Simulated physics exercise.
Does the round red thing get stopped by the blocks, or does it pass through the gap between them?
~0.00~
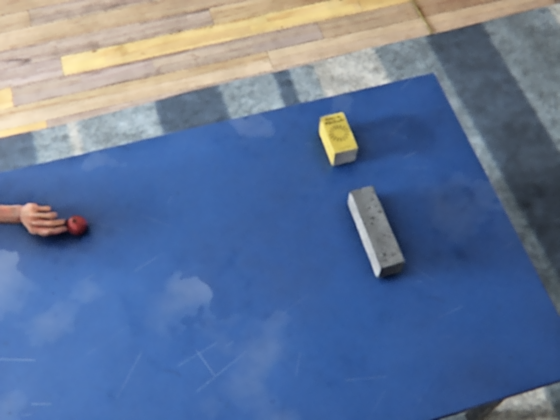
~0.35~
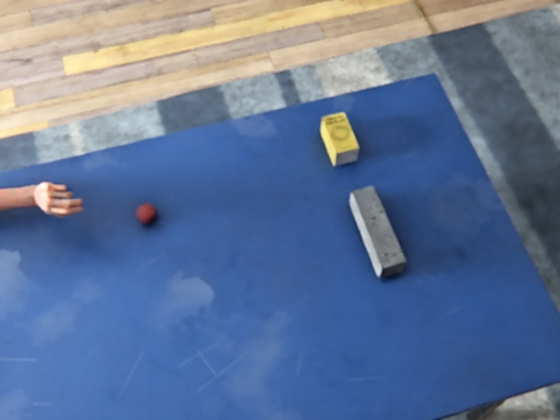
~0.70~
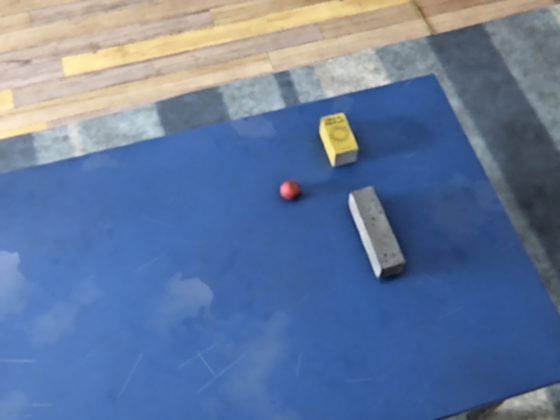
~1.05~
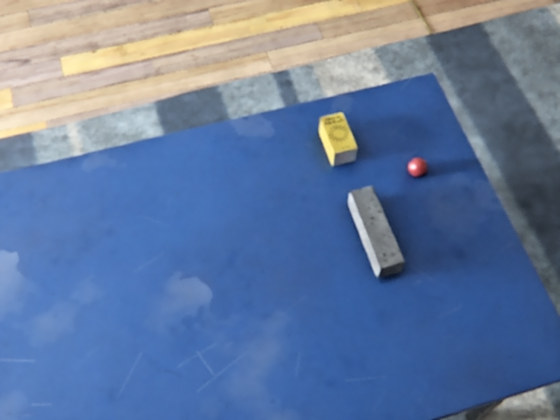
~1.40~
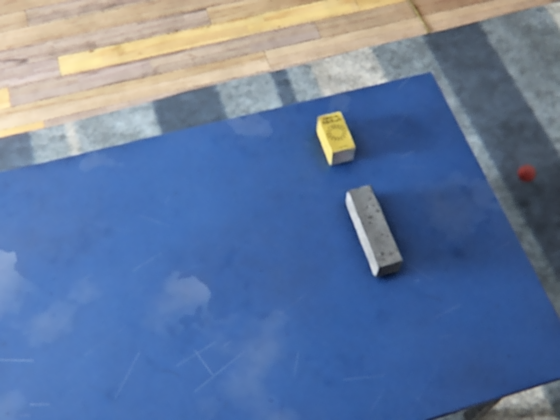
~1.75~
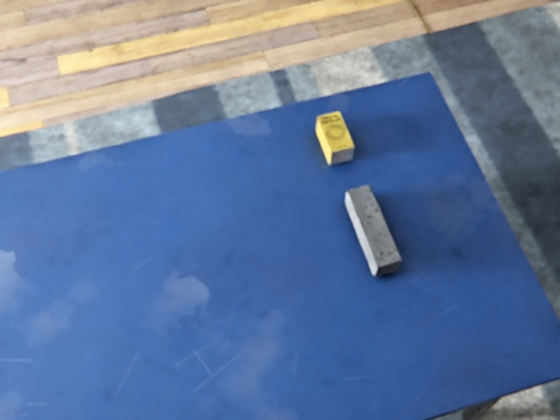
It passes through the gap between the yellow block and the grey brick, and both of them stay where they are.
